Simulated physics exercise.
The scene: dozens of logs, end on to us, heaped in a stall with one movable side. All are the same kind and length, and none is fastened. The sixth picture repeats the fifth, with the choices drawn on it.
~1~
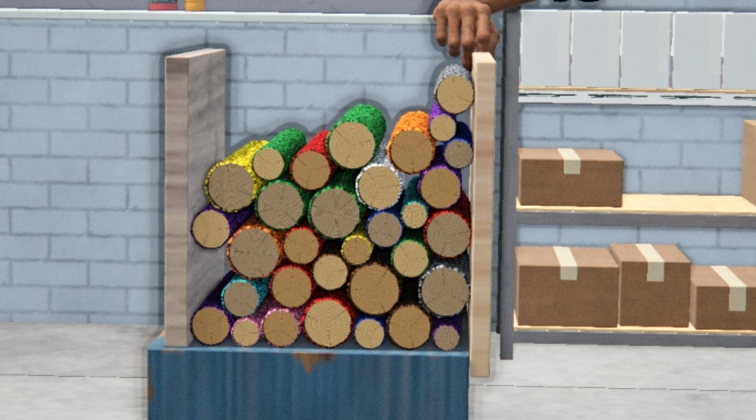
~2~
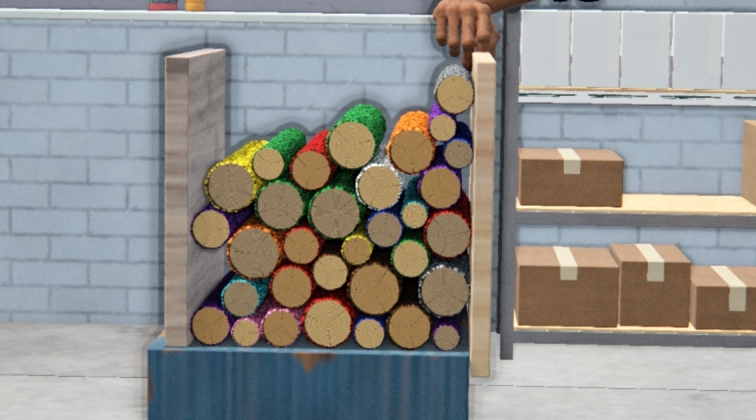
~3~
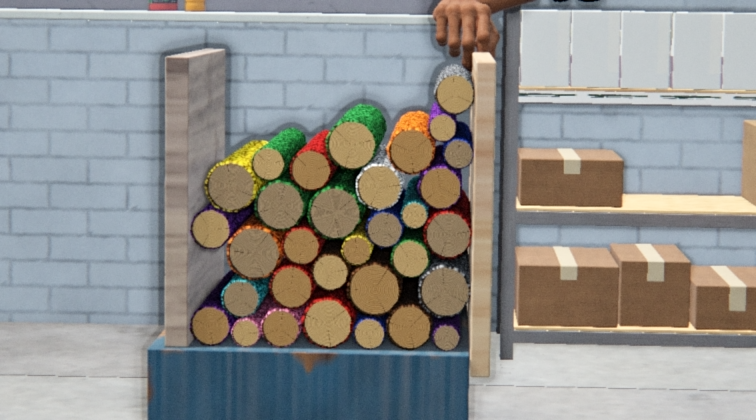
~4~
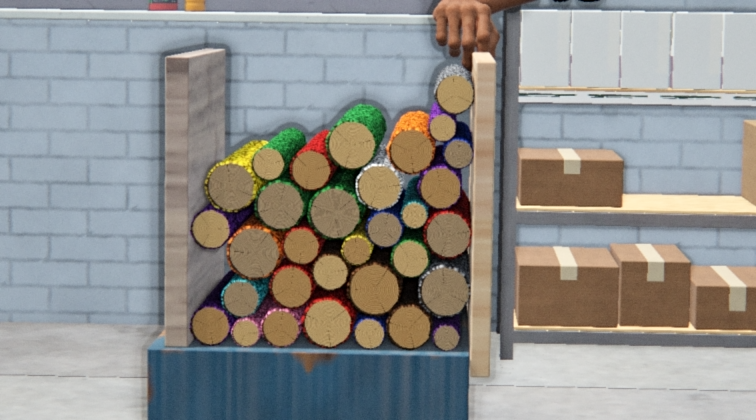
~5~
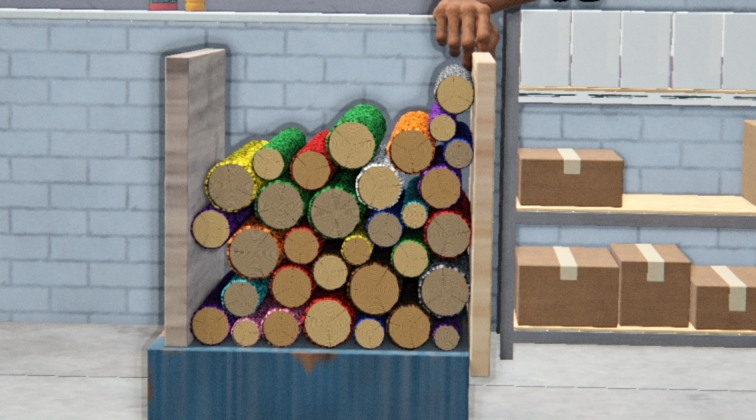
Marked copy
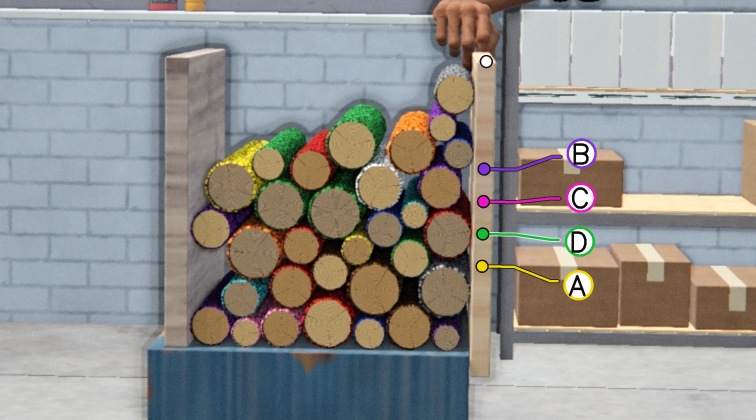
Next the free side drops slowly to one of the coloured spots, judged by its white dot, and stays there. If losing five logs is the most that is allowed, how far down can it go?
The last mark within the limit is A.
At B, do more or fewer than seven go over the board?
It loses fewer than seven.
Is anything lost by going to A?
At A: Yes.
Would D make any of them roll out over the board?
Yes.
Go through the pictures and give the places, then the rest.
The first picture shows a log (268, 164); side board (480, 200); a log (210, 326).
The second picture shows a log (210, 326); a log (409, 327).
The third picture shows a log (410, 259); a log (384, 229).
The fourth picture shows a log (440, 188); a log (311, 170).
The fifth picture shows a log (268, 164); side board (480, 200); a log (210, 326).
On the copy, A at (482, 267); B at (484, 169); C at (483, 202); D at (483, 234); the white dot at (486, 62).
On A. First, top of the board (474, 150).
Then, top of the board (472, 248).
Finally, top of the board (472, 265), five out over the board.
By contrast, B one out over the board; C two out over the board; D four out over the board.
